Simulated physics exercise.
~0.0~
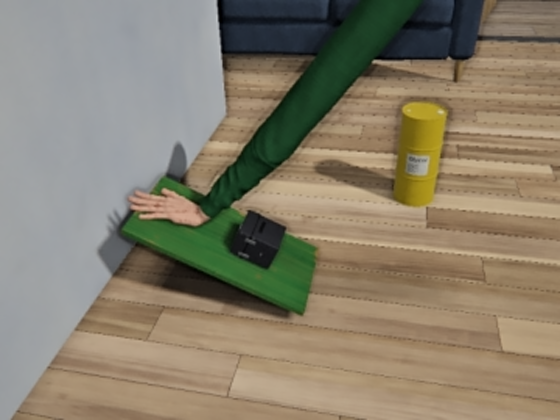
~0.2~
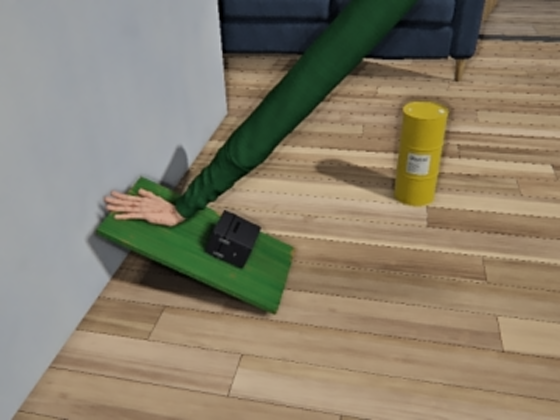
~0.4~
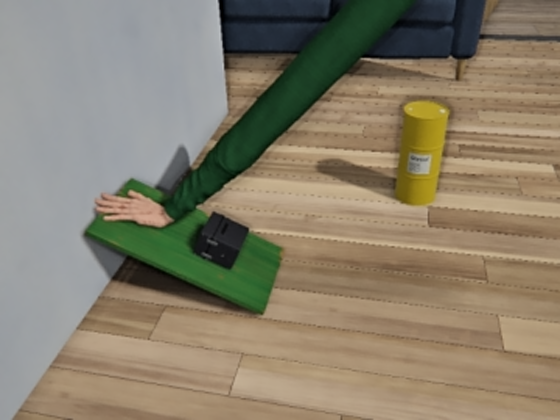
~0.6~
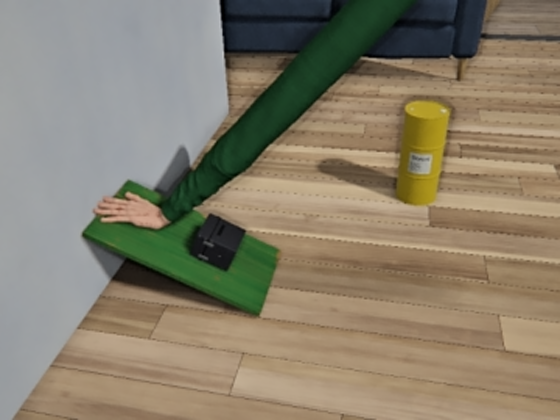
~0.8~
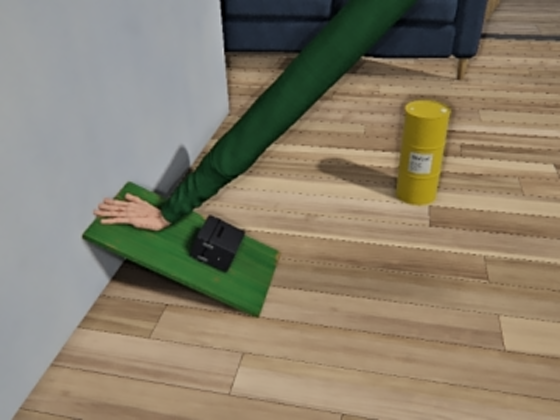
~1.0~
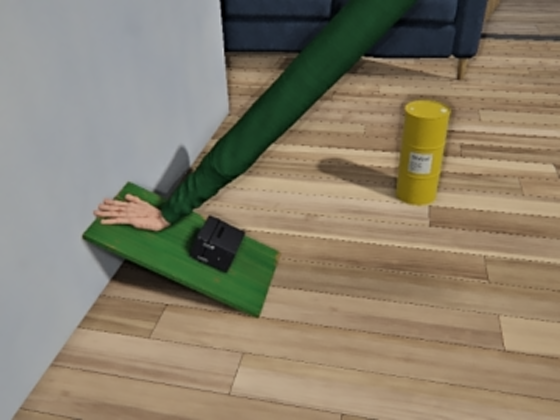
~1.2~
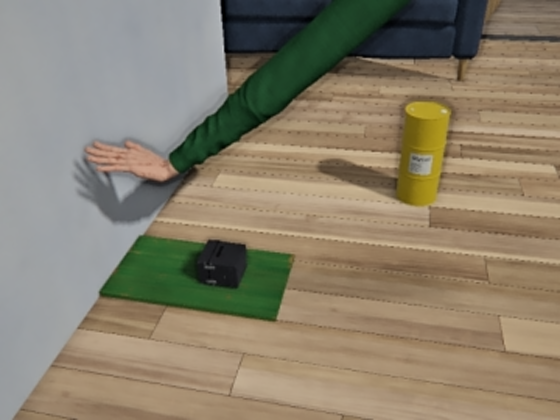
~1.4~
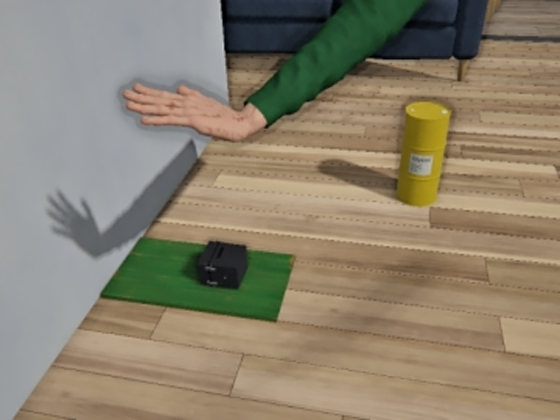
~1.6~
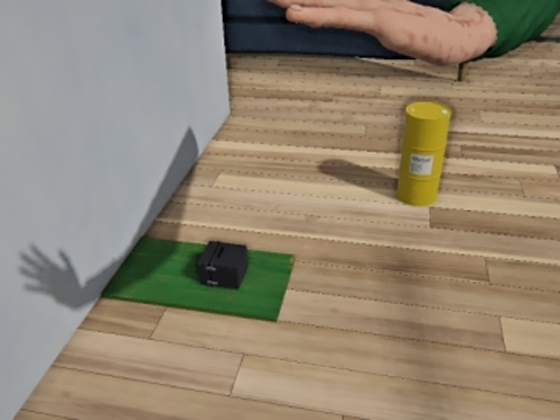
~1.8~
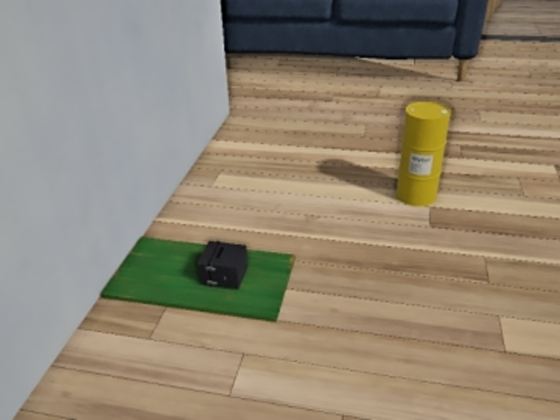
A green board with a small black box on it is held tilted against a pale wall by a hand in a green sleeve, seen from above in a room with a wooden floor. A yellow canister stands to the right, and a dark blue sofa sits at the back. The hand moves the board left, closer to the wall, and holds it there at a slant. Then the hand lets go and draws back, and the board slides down. The arm leaves the view, while the board lies flat on the floor with the box still on top.
